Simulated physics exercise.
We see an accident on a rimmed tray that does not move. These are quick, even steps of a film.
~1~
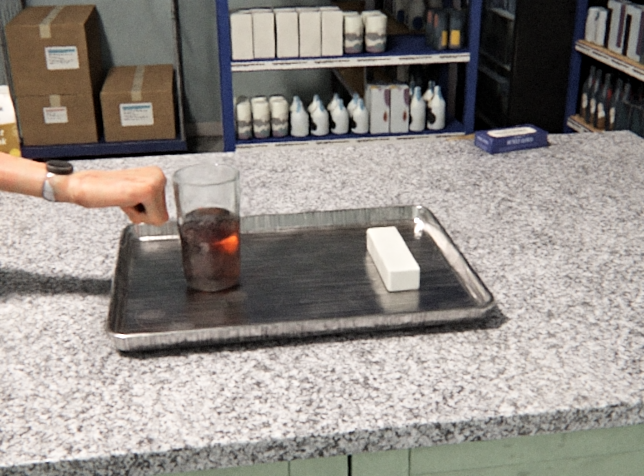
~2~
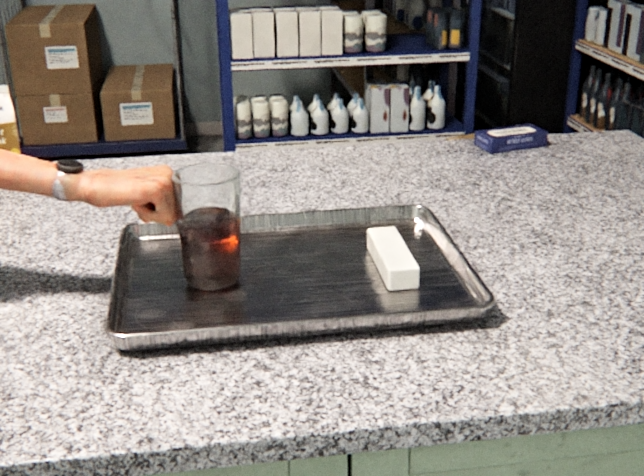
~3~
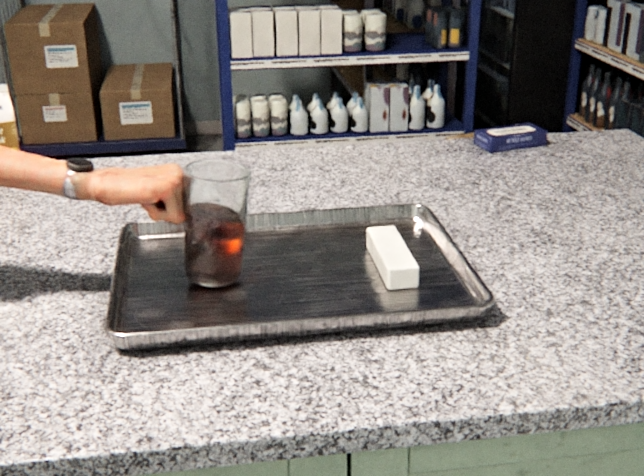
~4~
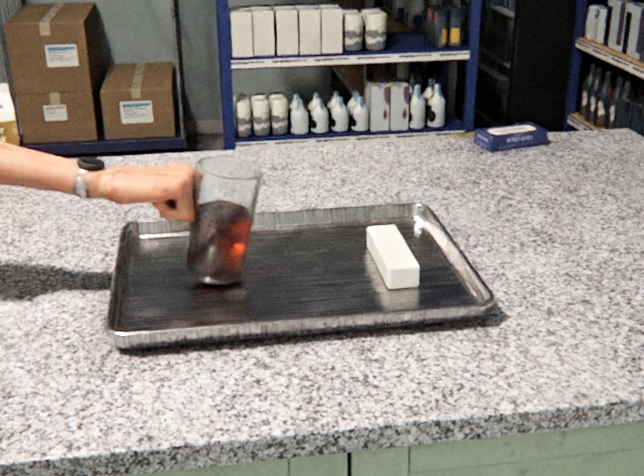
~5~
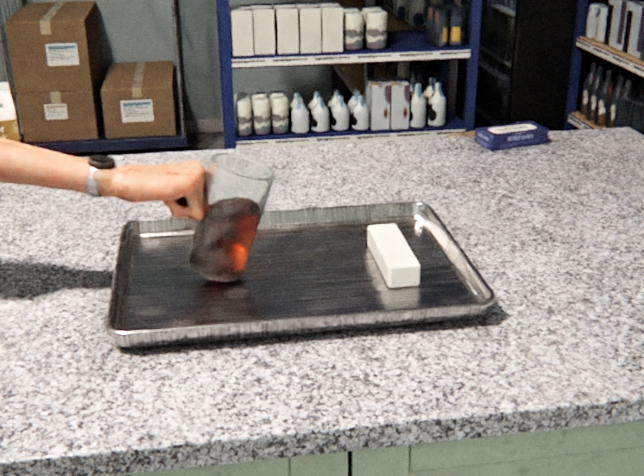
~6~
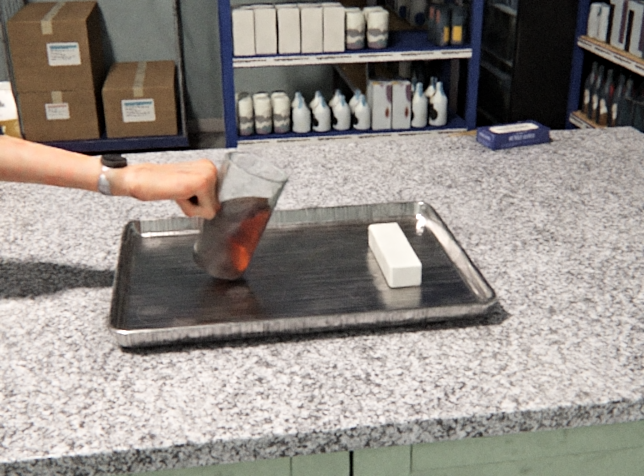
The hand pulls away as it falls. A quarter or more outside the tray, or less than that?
After the fall under a quarter gets off the tray.
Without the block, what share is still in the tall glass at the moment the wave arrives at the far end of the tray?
About 65 per cent.
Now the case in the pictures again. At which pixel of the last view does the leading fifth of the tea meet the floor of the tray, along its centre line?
Around (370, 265).
A moment on, the tall glass is falling and 100 per cent is in the glass, 0 on the tray and 0 above or beyond its rim.
Next, the tall glass lies on its side and 94 per cent is in the glass, 4 on the tray and 2 above or beyond its rim.
Then the tall glass lies on its side and 53 per cent is in the glass, 34 on the tray and 12 above or beyond its rim.
Later the tall glass lies on its side and 27 per cent is in the glass, 64 on the tray and 9 above or beyond its rim.
At rest 92 per cent is held by tray and glass, 8 is off the tray.
